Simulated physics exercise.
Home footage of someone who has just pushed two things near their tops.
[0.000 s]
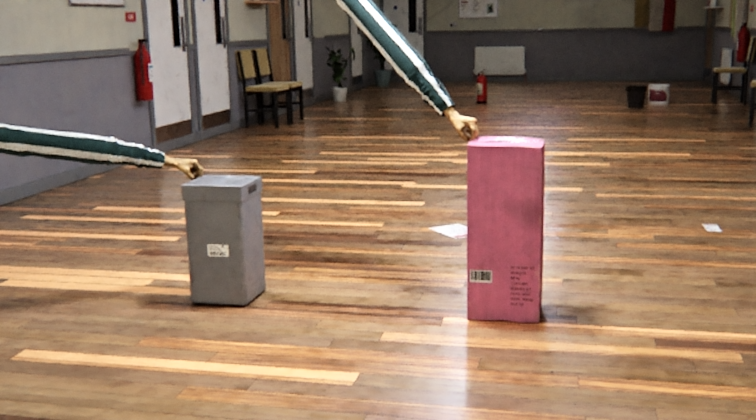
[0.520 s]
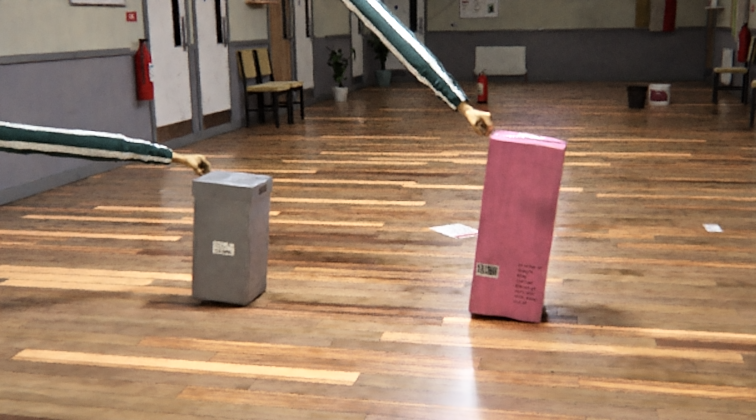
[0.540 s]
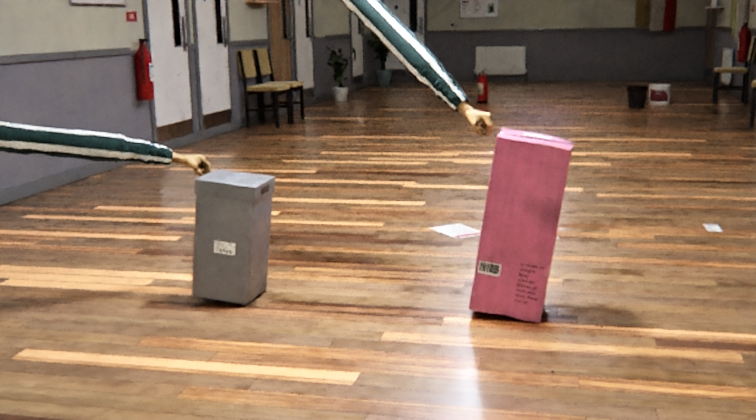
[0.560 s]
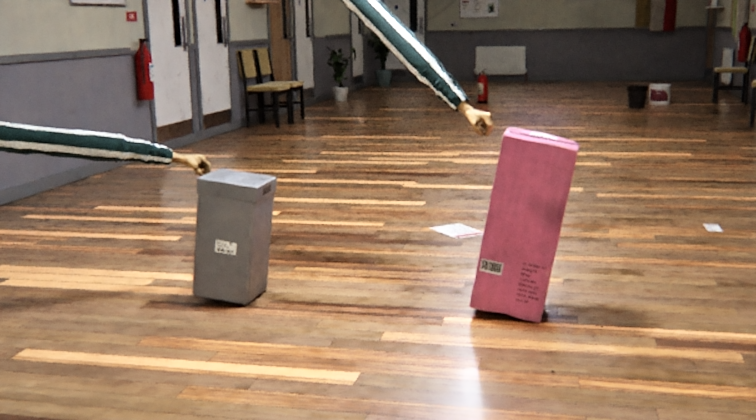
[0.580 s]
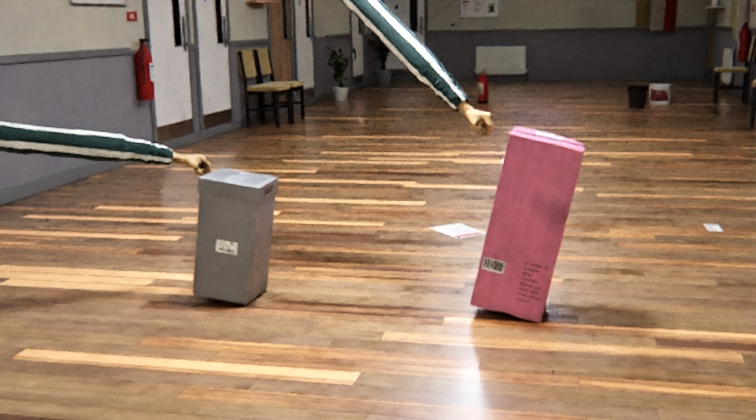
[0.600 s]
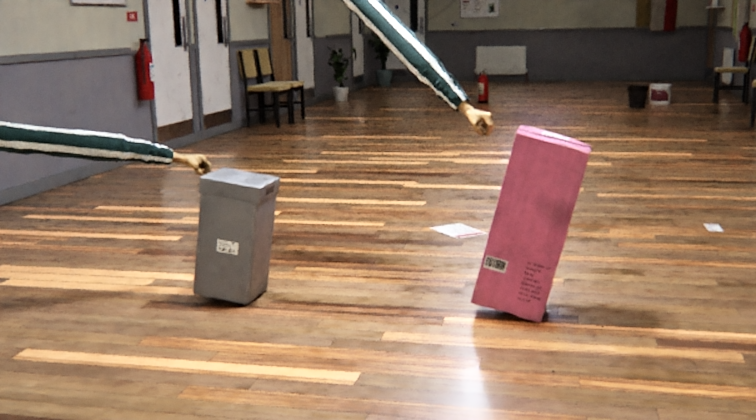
The clip opens on a grey tote at left and a taller pink parcel at right, both upright on a wooden floor, with a striped-sleeved arm reaching to the top of each. The hands push rightward, then stay still while both objects lean gradually further right, the pink one more steeply.
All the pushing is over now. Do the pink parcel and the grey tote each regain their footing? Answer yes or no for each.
Pink parcel: No; grey tote: Yes.
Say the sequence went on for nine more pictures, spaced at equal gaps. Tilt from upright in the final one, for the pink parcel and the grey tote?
The first leans around 30° from upright and the second around 6°.
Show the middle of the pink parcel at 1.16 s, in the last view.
Around (629, 270).
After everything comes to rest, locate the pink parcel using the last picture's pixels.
Its middle finishes close to (631, 283) in the last view.
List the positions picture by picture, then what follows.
In the first picture, pink parcel (506, 228) upright; grey tote (226, 239) upright.
In the second picture, pink parcel (518, 225) 7° off upright; grey tote (232, 237) 5° off upright.
In the third picture, pink parcel (521, 224) 9° off upright; grey tote (233, 236) 6° off upright.
In the fourth picture, pink parcel (524, 223) 11° off upright; grey tote (234, 236) 7° off upright.
In the fifth picture, pink parcel (527, 223) 12° off upright; grey tote (235, 236) 8° off upright.
In the sixth picture, pink parcel (530, 222) 14° off upright; grey tote (236, 236) 9° off upright.
Around 0.90 s, pink parcel 39° off upright near (572, 226); grey tote 3° off upright near (224, 238).
Around 1.16 s, pink parcel on its side near (629, 270); grey tote upright near (229, 238).
Finally (3.5 s), the pink parcel falls over, near (631, 283); the grey tote rocks back upright, near (227, 239).
